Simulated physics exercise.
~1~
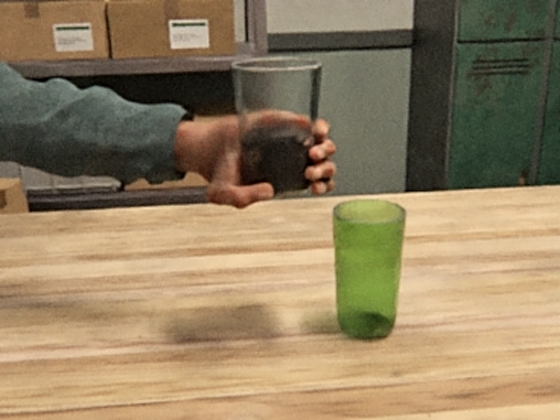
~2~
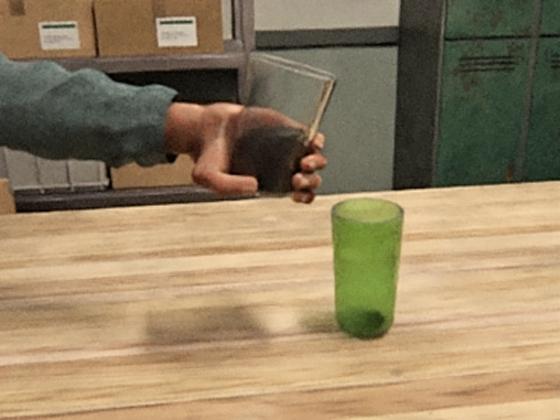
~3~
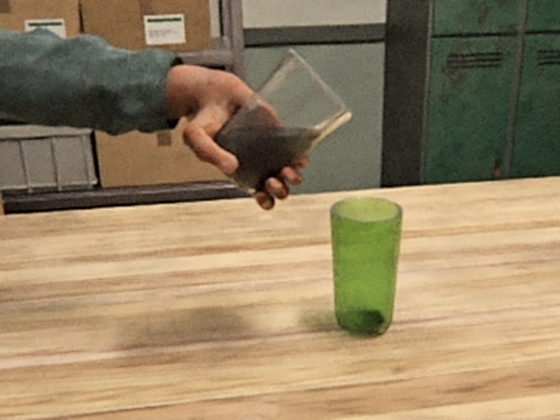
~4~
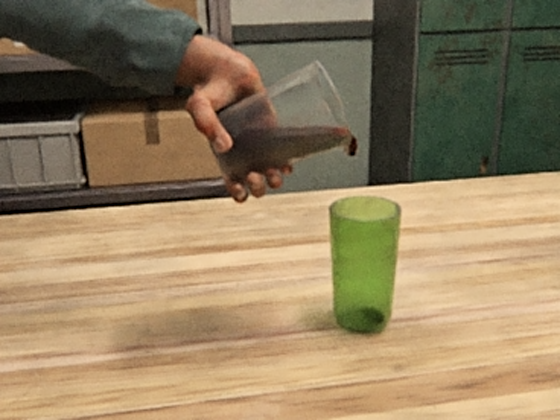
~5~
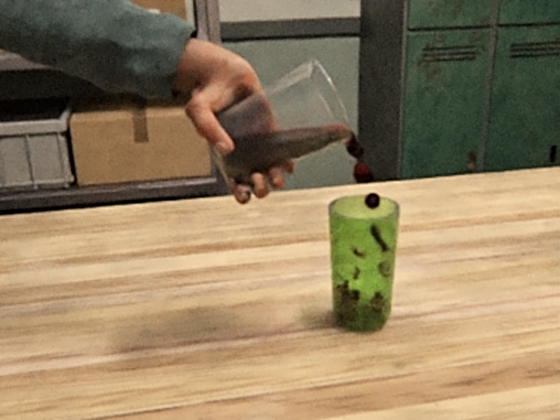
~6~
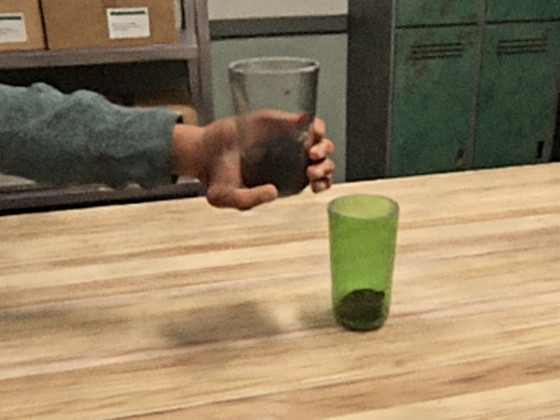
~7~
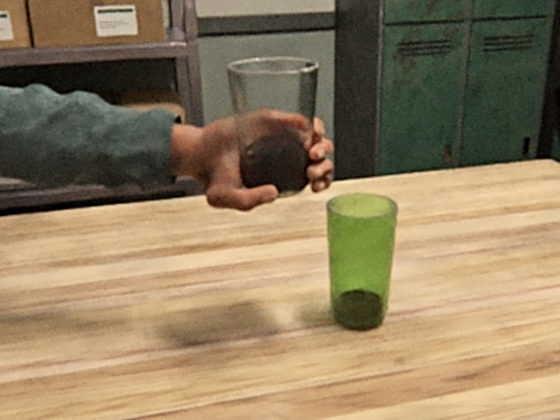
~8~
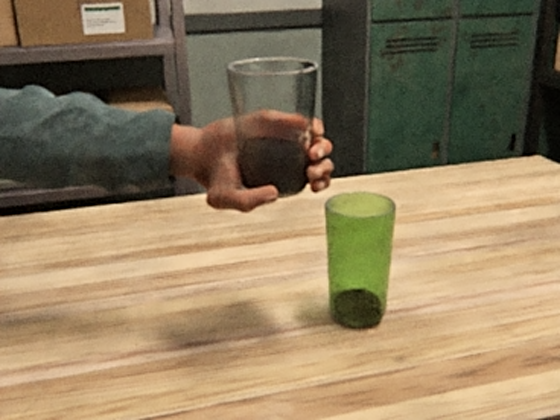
The video shows a hand tipping a clear tumbler of dark liquid towards a green glass on a wooden table, pouring a little in, then turning it upright again. At the end the green glass holds a shallow dark layer, and the hand still holds the partly filled tumbler.
